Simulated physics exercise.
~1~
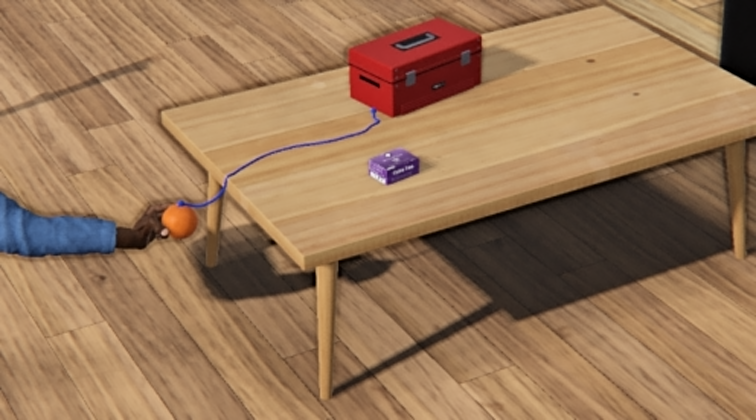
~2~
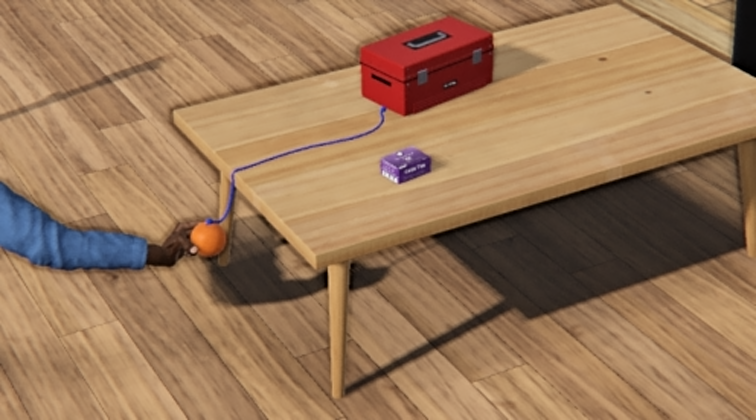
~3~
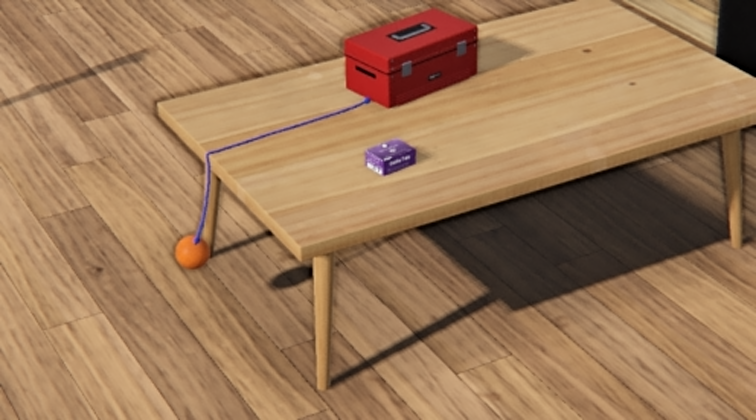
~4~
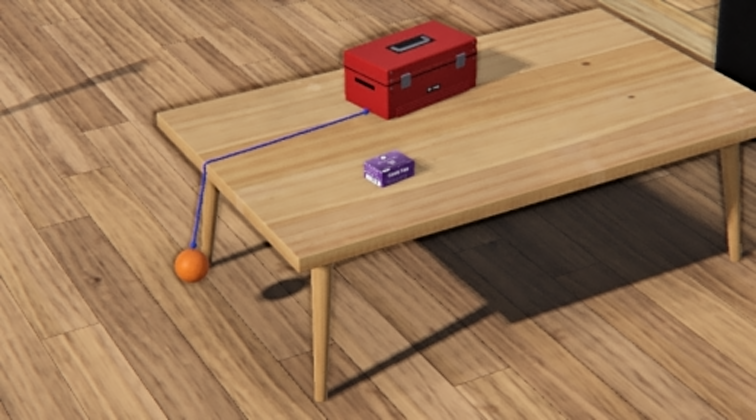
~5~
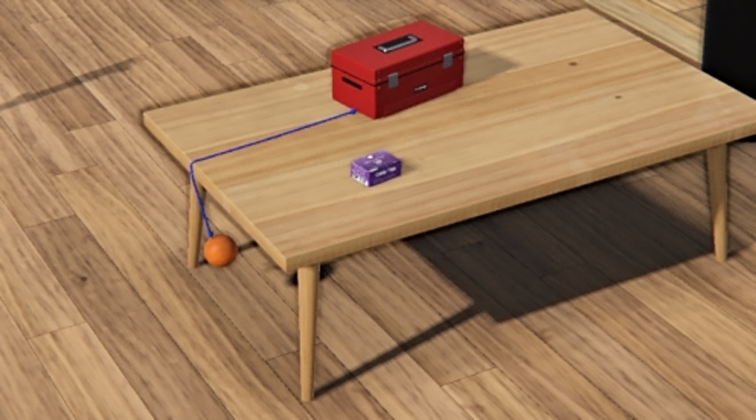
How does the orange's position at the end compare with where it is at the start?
At the start a hand holds the orange out past the left end of the table. At the end it hangs from the shoelace, lower and farther right, close to the table leg.
An orange drops as a hand releases it, then swings on a shoelace from a toolbox.
